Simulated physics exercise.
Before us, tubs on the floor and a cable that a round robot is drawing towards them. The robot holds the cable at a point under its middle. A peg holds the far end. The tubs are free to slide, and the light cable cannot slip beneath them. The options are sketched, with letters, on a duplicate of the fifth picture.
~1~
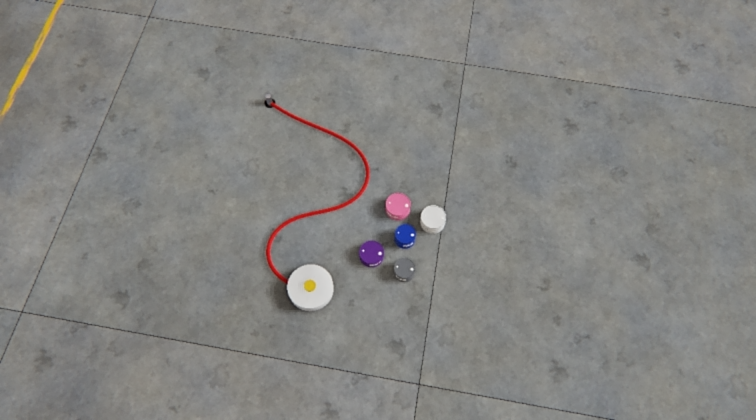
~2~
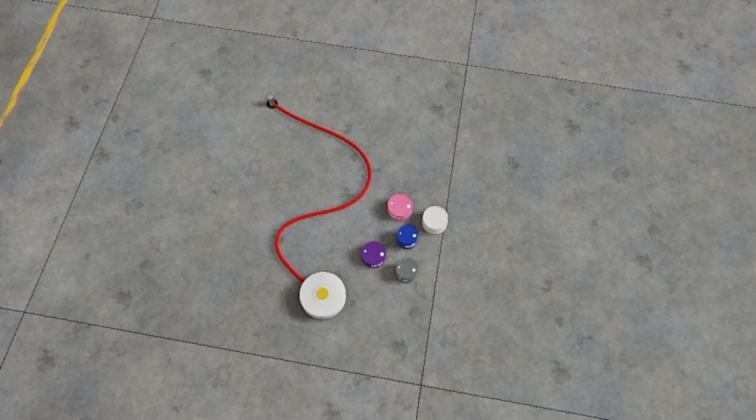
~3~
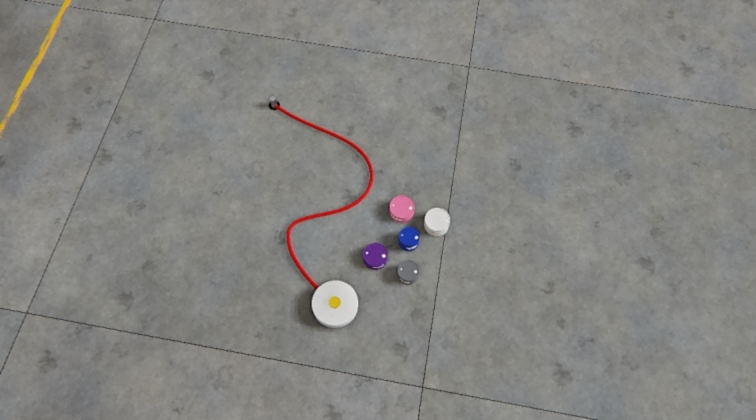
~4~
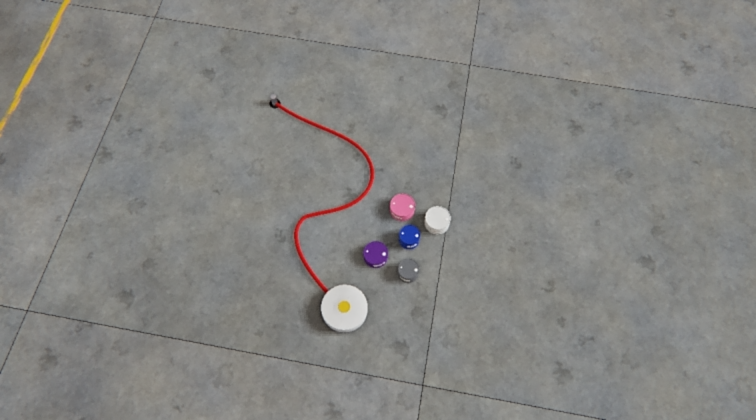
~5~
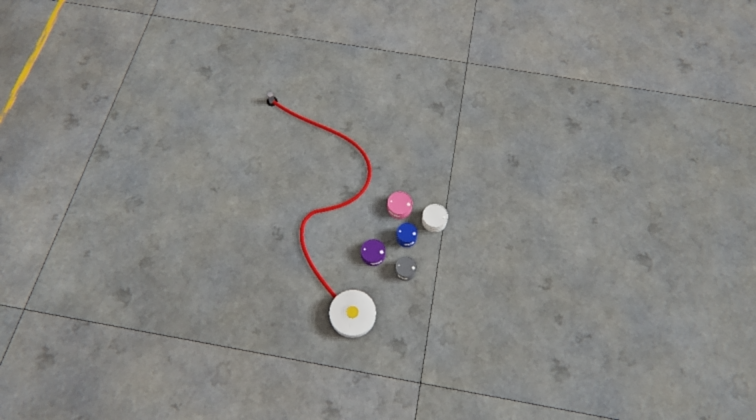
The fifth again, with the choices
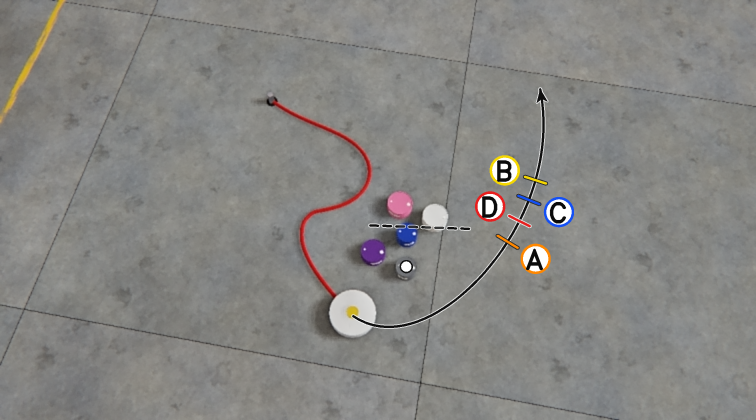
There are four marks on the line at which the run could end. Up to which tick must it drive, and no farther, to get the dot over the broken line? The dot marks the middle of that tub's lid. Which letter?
As far as tick C.
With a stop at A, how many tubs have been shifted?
Two.
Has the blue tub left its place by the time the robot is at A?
No.
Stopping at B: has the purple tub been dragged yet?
By then, yes.
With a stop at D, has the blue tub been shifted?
Yes.
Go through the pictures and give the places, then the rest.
Pink tub (398, 207); robot (311, 288); peg (269, 100), in the first picture.
Robot (323, 296); blue tub (407, 237), in the second picture.
Robot (335, 305); purple tub (375, 256), in the third picture.
Robot (345, 309); peg (274, 100), in the fourth picture.
Robot (353, 314); blue tub (407, 235); white tub (435, 218); purple tub (373, 253), in the fifth picture.
On the copy, A at (508, 242); B at (536, 180); C at (529, 200); D at (519, 221); the dashed line at (420, 227); the route from (353, 316) via (509, 239) to (540, 89); the white dot at (406, 267).
On C. First, robot (439, 310); grey tub (406, 269).
Then, robot (499, 254); grey tub (407, 265).
Finally, robot (531, 197); grey tub (420, 225); blue tub (416, 206); white tub (440, 216); purple tub (399, 219); pink tub (396, 196); the dot on the grey tub is over the dashed line.
By contrast, A leaves the dotted tub short, at (408, 254); B does it too, but is farther than needed; D leaves the dotted tub short, at (415, 240).
